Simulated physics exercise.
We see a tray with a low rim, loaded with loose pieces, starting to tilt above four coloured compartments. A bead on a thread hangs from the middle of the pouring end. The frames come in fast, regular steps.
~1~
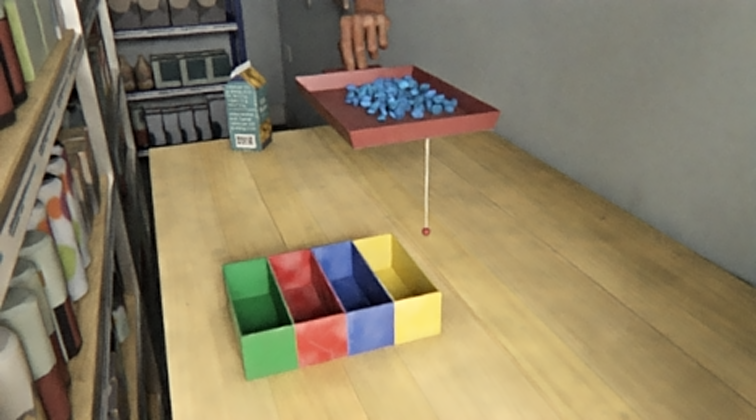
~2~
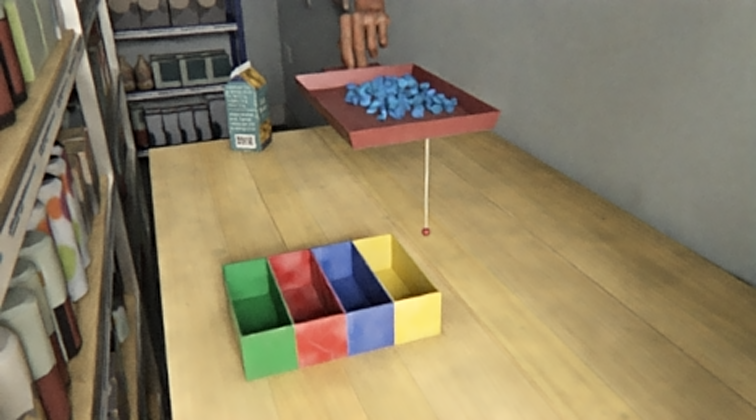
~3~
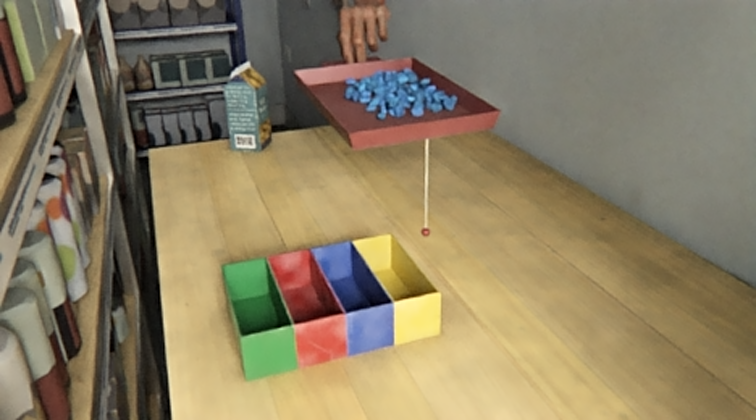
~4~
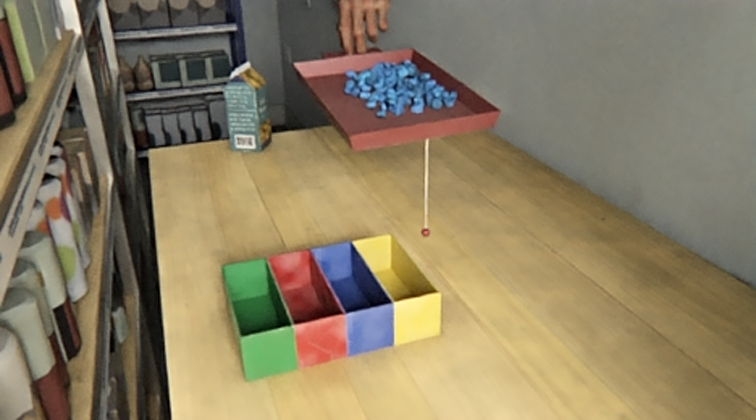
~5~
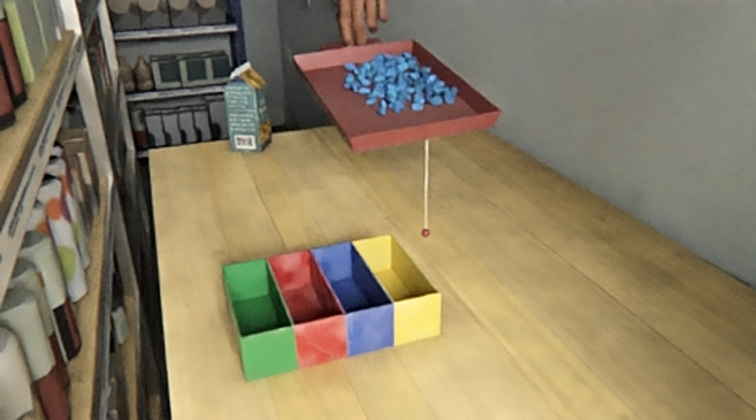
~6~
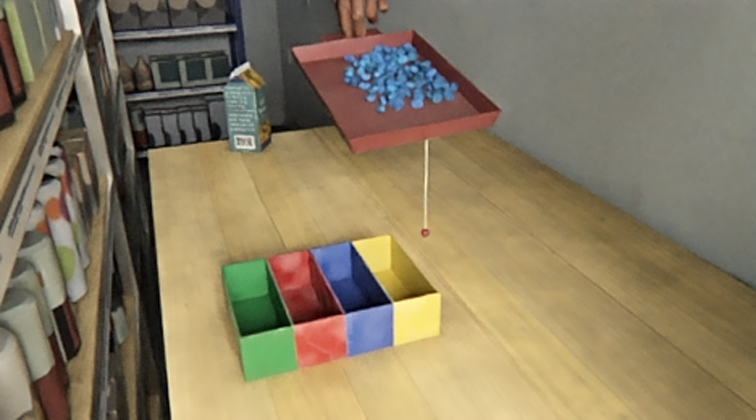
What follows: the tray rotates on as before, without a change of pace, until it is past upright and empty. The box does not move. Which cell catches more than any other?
Fullest: The yellow cell.
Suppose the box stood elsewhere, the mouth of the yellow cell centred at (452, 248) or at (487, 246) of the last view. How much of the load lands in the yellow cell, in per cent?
First some 10, then 0 per cent.
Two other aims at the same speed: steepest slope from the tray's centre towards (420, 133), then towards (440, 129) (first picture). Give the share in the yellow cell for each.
About 10 and 0 per cent.
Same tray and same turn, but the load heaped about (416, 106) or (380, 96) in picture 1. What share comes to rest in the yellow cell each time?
About 40 and 50 per cent.
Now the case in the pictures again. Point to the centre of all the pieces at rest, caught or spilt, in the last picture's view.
Around (400, 309).
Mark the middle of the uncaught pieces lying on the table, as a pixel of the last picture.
Around (462, 316).
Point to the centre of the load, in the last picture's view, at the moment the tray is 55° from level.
Roughly at (402, 123).
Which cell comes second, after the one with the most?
The runner-up: The cell in blue.
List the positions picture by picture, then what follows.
The first picture shows corners of the pouring end near (353, 129) and (494, 110), level; middle of the load near (401, 95), aquarium stones; bead on its thread near (426, 231); green cell near (270, 349); red cell near (322, 337); blue cell near (371, 325); yellow cell near (418, 314).
The second picture shows corners of the pouring end near (353, 130) and (494, 110), level; middle of the load near (401, 94).
The third picture shows corners of the pouring end near (353, 131) and (494, 110), tipped barely, lowest at the left corner; middle of the load near (401, 90).
The fourth picture shows corners of the pouring end near (353, 133) and (495, 110), tipped a little, lowest at the left corner; middle of the load near (401, 84).
The fifth picture shows corners of the pouring end near (353, 135) and (495, 110), tipped a little, lowest at the left corner; middle of the load near (401, 78).
The sixth picture shows corners of the pouring end near (353, 136) and (495, 109), tipped a little, lowest at the left corner; middle of the load near (400, 72); green cell near (269, 350); red cell near (321, 338); blue cell near (370, 326); yellow cell near (417, 315).
Shortly afterwards, tray tipped steeply; all but a few on the tray; only a few falling or outside the box.
Next, tray tipped right over; near two thirds on the tray; a little in the blue cell; a little in the yellow cell; a little falling or outside the box.
Some moments later, tray tipped past a quarter turn; near half in the yellow cell; near a quarter in the blue cell; near a quarter falling or outside the box.
In the end, tray tipped past a quarter turn; near half in the yellow cell; near a quarter in the blue cell; none at all in the green cell; none at all in the red cell; near a quarter outside the box.
